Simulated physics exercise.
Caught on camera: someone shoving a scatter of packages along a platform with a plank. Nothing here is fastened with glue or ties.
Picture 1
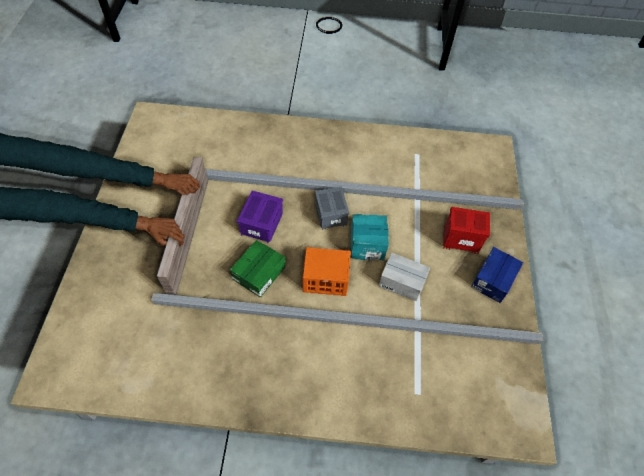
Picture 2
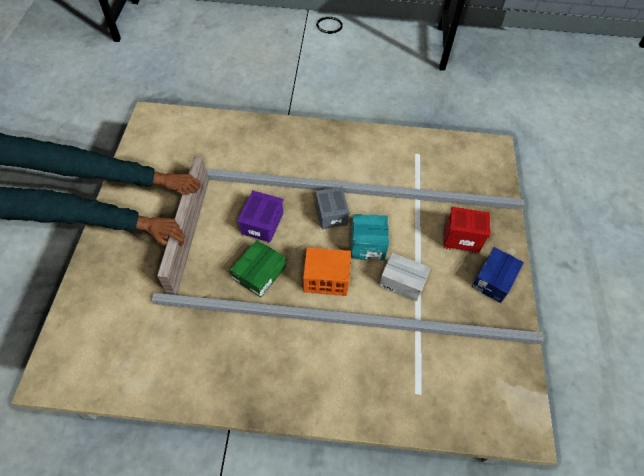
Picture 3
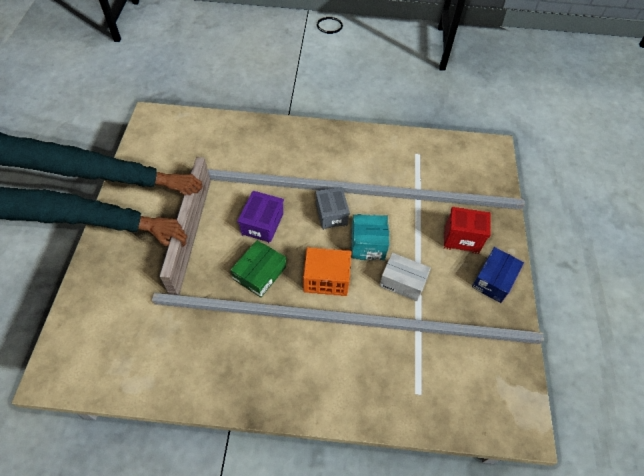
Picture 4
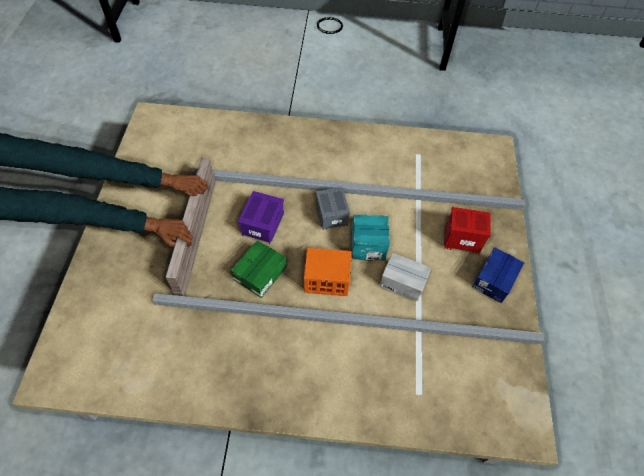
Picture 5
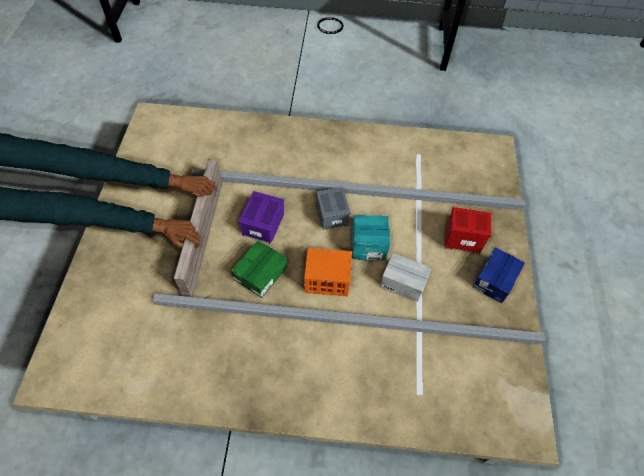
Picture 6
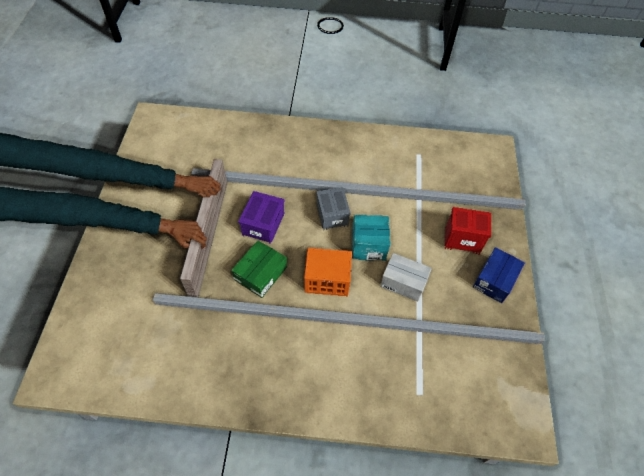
The video shows two hands in dark sleeves pushing a plank slightly to the right between two rails on a board, toward eight scattered colourful boxes and a white line, while the boxes stay essentially still.
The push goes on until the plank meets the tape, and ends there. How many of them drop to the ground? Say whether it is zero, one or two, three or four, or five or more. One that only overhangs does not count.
Count: One or two.
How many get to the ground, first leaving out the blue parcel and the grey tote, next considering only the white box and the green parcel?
In order, the numbers are 0 and 0.
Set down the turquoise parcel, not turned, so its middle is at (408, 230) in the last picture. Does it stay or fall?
Result: It stays aboard.
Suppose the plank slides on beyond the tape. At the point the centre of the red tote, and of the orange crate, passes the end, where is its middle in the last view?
Red tote: (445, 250); orange crate: (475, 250).
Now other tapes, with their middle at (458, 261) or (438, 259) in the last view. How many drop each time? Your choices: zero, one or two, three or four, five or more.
First three or four, then either one or two.
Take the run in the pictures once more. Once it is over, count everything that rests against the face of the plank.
In total, 2.
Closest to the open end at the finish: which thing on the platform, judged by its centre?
White box.
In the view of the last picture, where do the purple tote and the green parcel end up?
Near (437, 232) and (438, 280).
Soon after, none off yet; blue parcel at rest near (499, 275); red tote at rest near (467, 231); white box at rest near (406, 277).
After that, none off yet; blue parcel at rest near (499, 275); red tote at rest near (467, 231); white box displaced about its own width near (447, 276).
In the end, the number that fall off is one or two; gone, blue parcel.
